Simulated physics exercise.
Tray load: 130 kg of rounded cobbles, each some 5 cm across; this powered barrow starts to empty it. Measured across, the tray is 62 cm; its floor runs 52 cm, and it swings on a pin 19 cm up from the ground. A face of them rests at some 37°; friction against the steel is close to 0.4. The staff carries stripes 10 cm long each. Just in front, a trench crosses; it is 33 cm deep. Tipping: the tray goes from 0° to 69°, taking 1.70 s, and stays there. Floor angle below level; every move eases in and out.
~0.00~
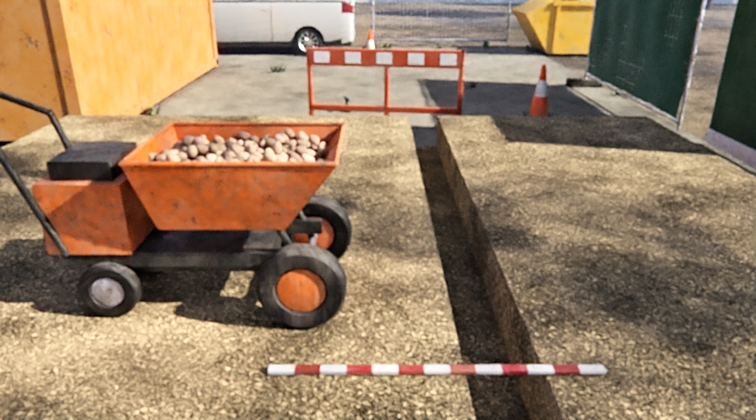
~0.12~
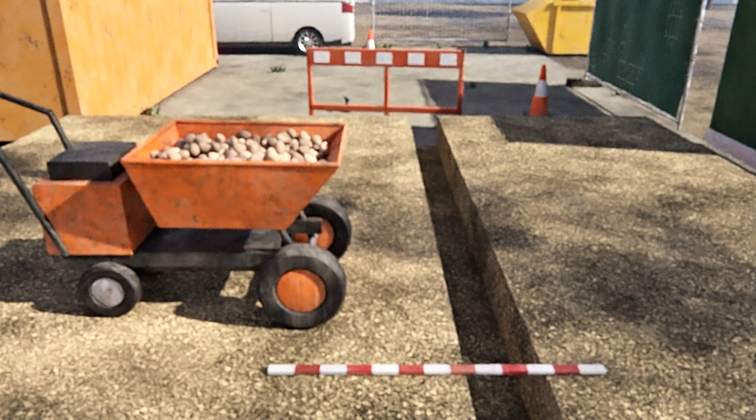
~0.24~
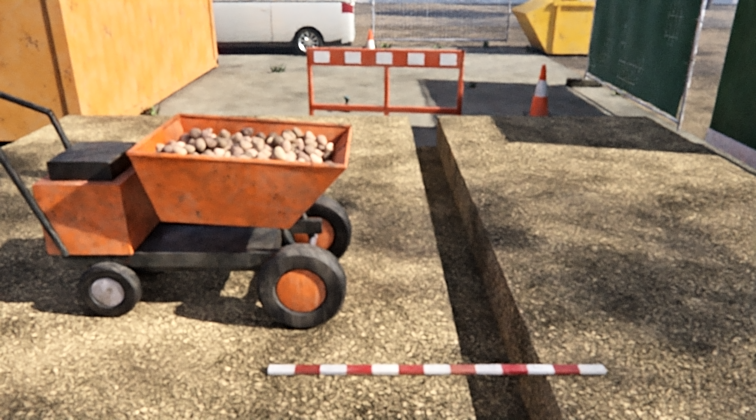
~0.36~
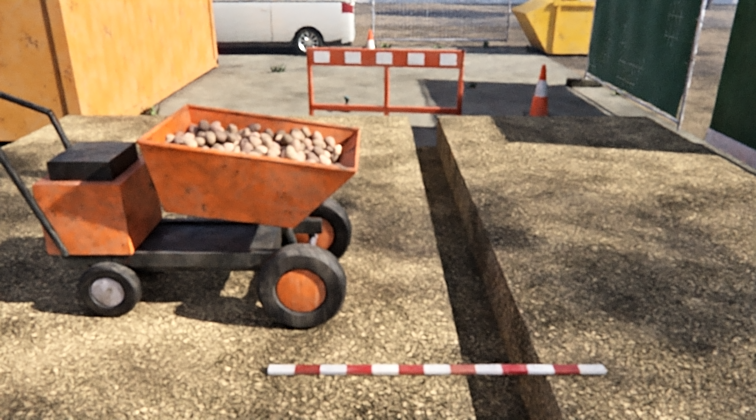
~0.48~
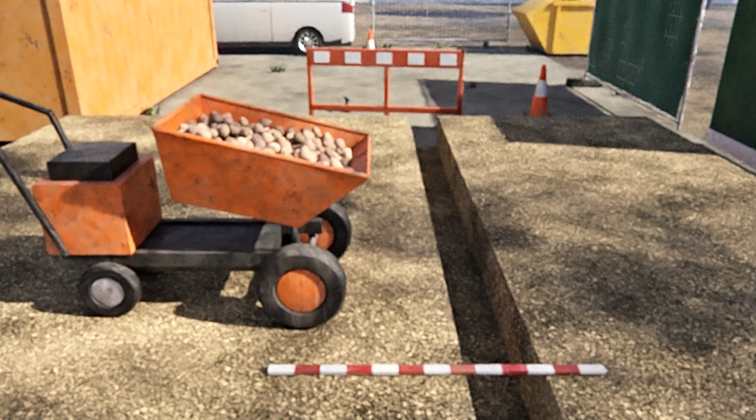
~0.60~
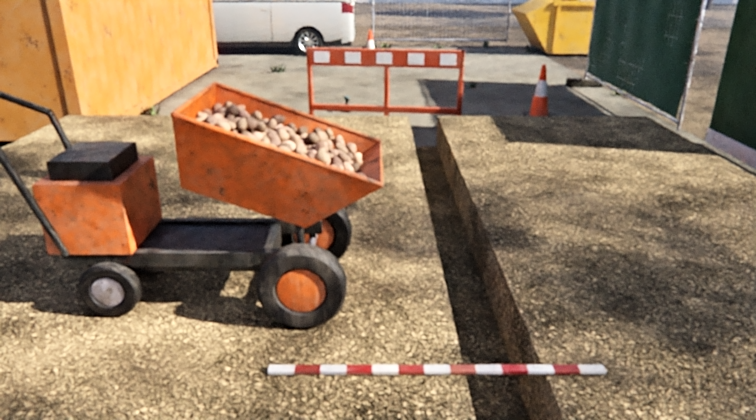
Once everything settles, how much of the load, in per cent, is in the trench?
Once it settles, about 99 per cent of the load is there.
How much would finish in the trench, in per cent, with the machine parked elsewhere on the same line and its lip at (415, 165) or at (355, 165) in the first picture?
From the first place around 40 per cent, from the other around 95.
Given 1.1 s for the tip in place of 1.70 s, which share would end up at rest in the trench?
With that timing, about 95 per cent.
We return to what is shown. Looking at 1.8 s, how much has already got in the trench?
Close to 40 per cent has got there by then.
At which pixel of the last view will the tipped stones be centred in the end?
About (476, 330).
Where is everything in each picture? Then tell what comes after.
In the first picture, the tray is at 0°, its lip at (336, 164); the top of the load is at (238, 142).
The second picture shows lip at (339, 165), floor tilted 1°, highest stones at (235, 142); the stones move at 0.1 m/s on average.
The third picture shows lip at (345, 167), floor tilted 4°, highest stones at (230, 139); the stones move at 0.3 m/s on average.
In the fourth picture, the tray is at 8°, its lip at (356, 171); the top of the load is at (201, 134); the stones move at 0.4 m/s on average.
In the fifth picture, the tray is at 13°, its lip at (368, 177); the top of the load is at (212, 123); the stones move at 0.5 m/s on average.
In the sixth picture, the tray is at 20°, its lip at (382, 186); the top of the load is at (223, 113); the stones move at 0.5 m/s on average.
After 1.3 s the floor is at 58°; 100 % in the tray; the foremost stones are at (437, 225).
After 1.8 s the floor is at 69°; 56 % in the tray, 2 % short of the trench, 41 % in the trench, 1 % past the trench; the foremost stones are at (527, 293).
After 2.2 s the floor is at 69°; 29 % in the tray, 2 % short of the trench, 67 % in the trench, 1 % past the trench; the foremost stones are at (568, 287).
After 4.1 s the floor is at 69°; 0 % in the tray, 99 % in the trench, 1 % past the trench; the foremost stones are at (576, 287).
